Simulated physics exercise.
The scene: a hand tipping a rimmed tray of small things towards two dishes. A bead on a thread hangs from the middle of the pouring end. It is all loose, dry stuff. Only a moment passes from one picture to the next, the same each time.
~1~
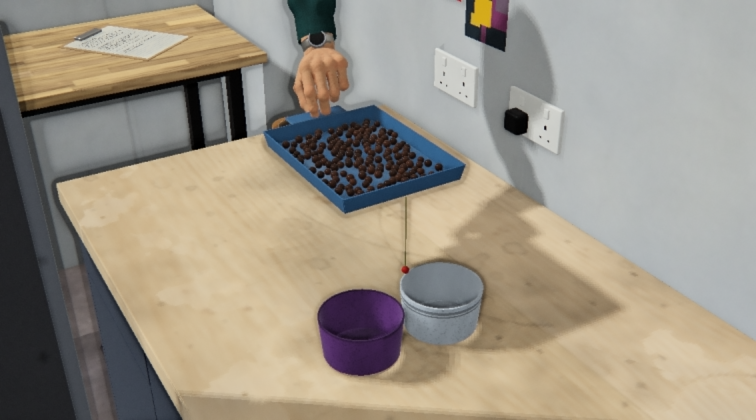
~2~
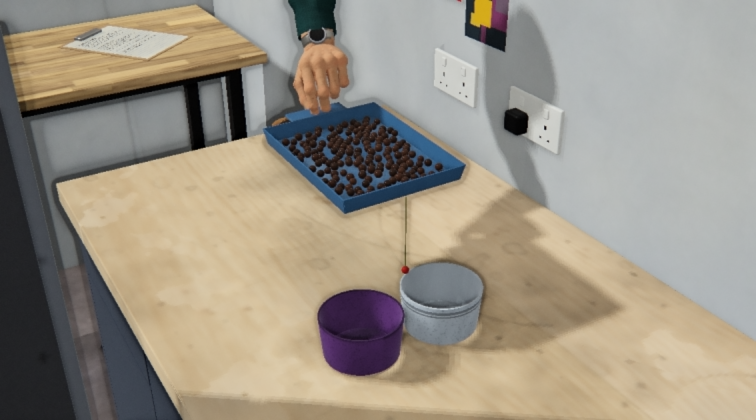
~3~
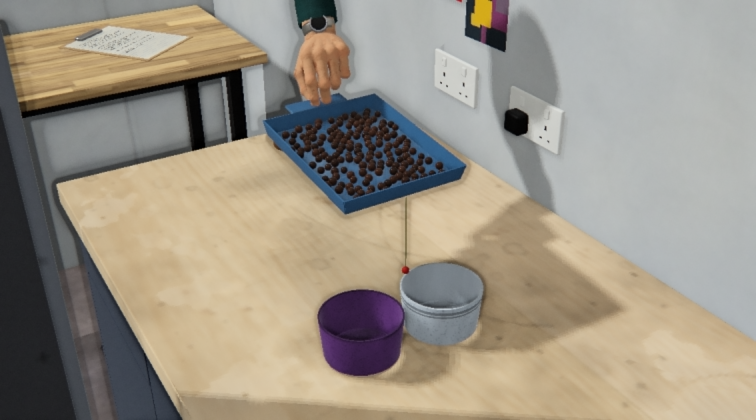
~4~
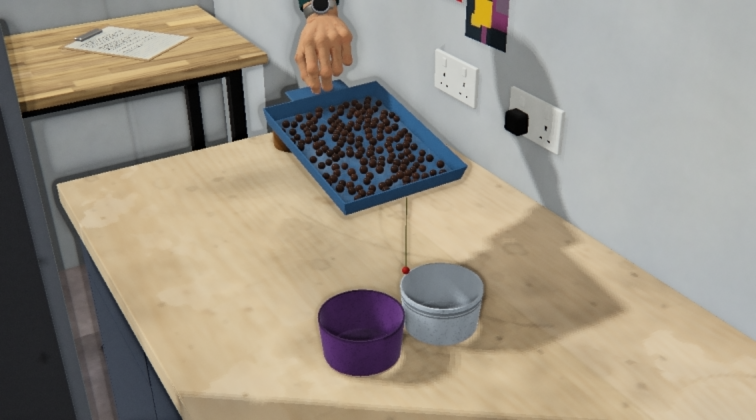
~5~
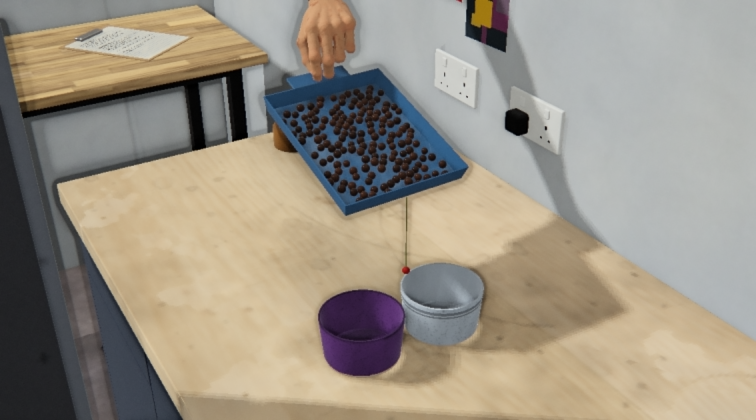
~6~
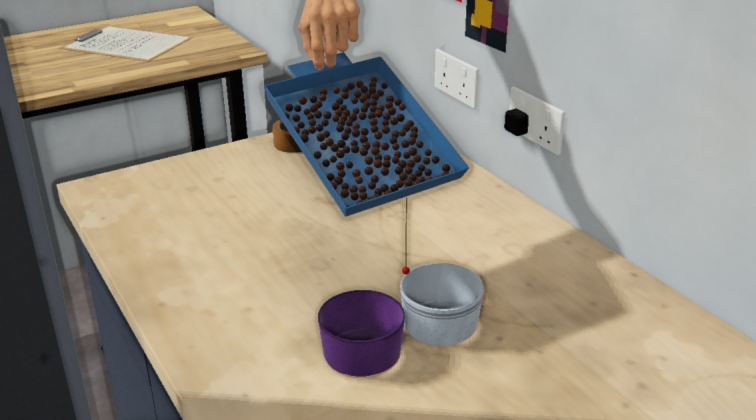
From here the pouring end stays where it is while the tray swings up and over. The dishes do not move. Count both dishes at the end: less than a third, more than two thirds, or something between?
In the dishes lies over two thirds of it.
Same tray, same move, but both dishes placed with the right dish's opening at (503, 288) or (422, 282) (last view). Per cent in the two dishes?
Near 60 % and 40 %.
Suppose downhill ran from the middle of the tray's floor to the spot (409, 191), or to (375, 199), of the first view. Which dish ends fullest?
First the right one, then left.
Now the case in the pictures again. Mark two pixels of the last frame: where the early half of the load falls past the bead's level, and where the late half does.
First near (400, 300), later near (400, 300).
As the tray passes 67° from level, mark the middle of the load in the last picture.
Near (396, 186).
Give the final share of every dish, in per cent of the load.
Left dish near 50 in a hundred; right dish near 30.
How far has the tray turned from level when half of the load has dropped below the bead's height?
Near 100 degrees.
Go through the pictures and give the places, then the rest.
Corners of the pouring end at (345, 197) and (461, 164), level; middle of the load at (358, 157), chocolate balls; left dish at (383, 353); right dish at (464, 322); bead on its thread at (405, 270), in the first picture.
Corners of the pouring end at (345, 198) and (461, 164), level; middle of the load at (357, 156), in the second picture.
Corners of the pouring end at (345, 199) and (462, 164), tipped barely, level across its low end; middle of the load at (358, 152), in the third picture.
Corners of the pouring end at (346, 201) and (463, 165), tipped a little, level across its low end; middle of the load at (359, 146), in the fourth picture.
Corners of the pouring end at (347, 202) and (464, 165), tipped clearly, level across its low end; middle of the load at (361, 141), a small part on the move, in the fifth picture.
Corners of the pouring end at (348, 204) and (464, 166), tipped clearly, level across its low end; middle of the load at (364, 140), nearly all on the move; left dish at (384, 354); right dish at (465, 322), in the sixth picture.
Soon after the last picture, tray tipped steeply; most on the tray; a stray few in the left dish; a small part in the air.
A little later, tray tipped past a quarter turn; a small part on the tray; about a third in the left dish; about a quarter in the right dish; a small part outside both; about a quarter in the air.
Later still, tray tipped past a quarter turn; about half in the left dish; about a third in the right dish; about a quarter outside both.
By the end, tray tipped past a quarter turn; about half in the left dish; about a third in the right dish; about a quarter outside both.
